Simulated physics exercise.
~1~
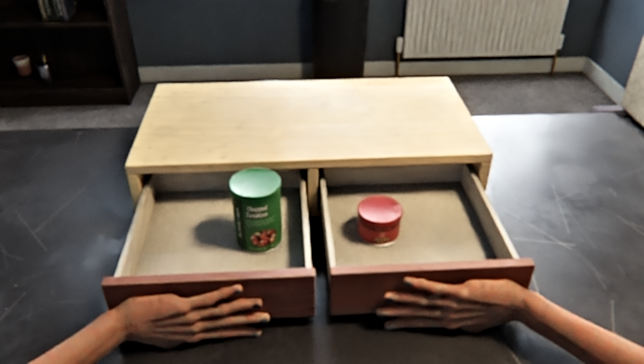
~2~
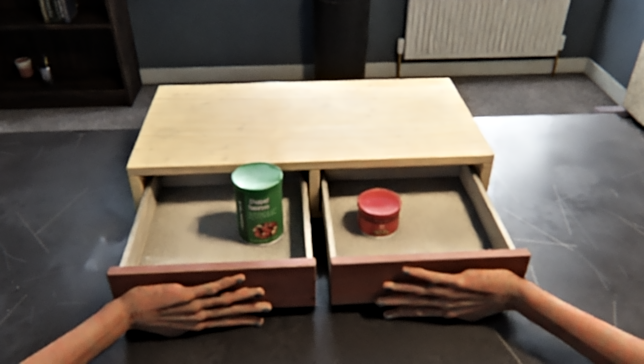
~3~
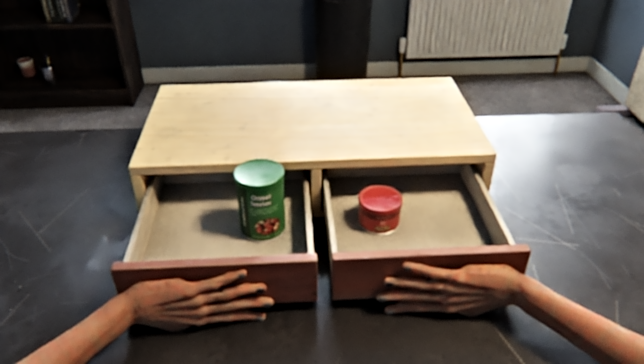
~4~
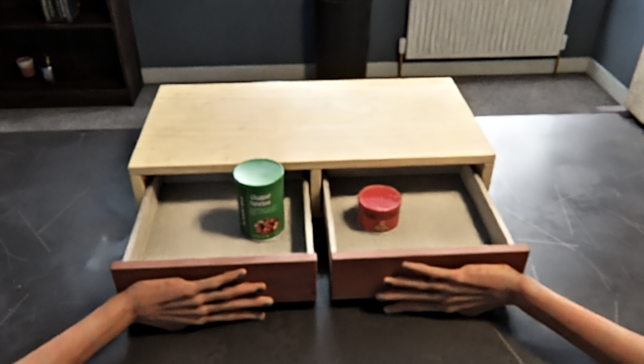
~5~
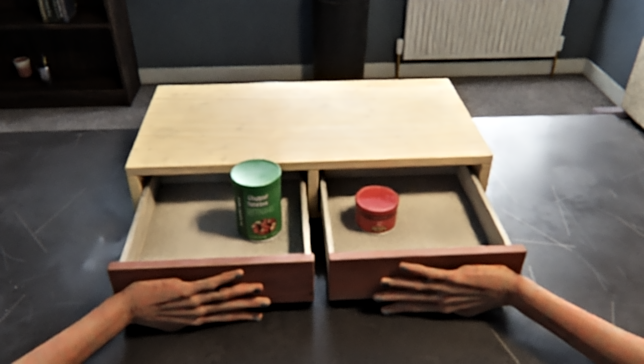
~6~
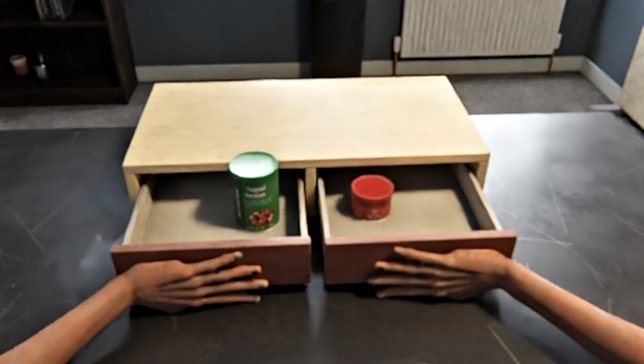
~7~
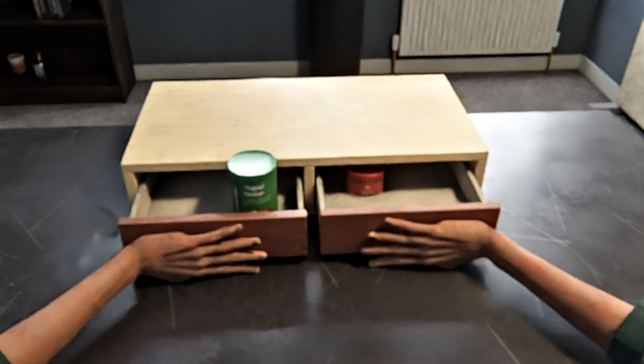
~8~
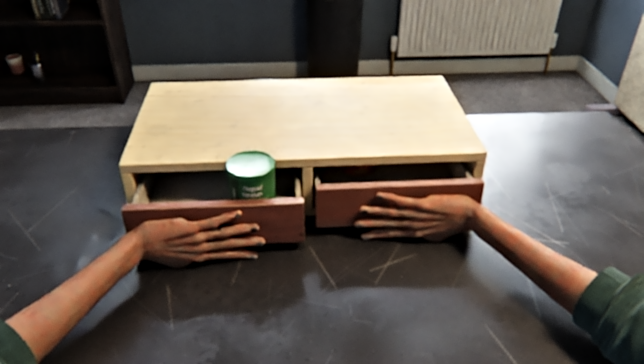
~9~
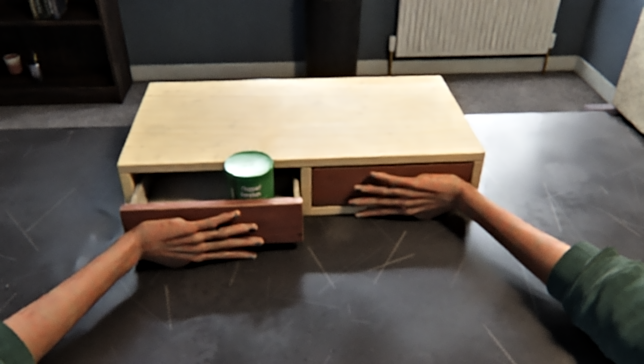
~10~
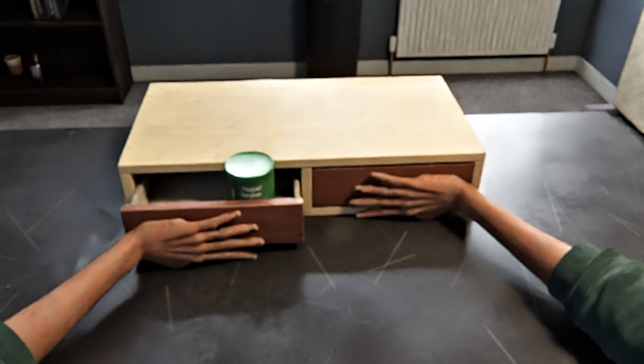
Two drawers slide in under pushing hands, the right shutting flush, the left staying ajar.
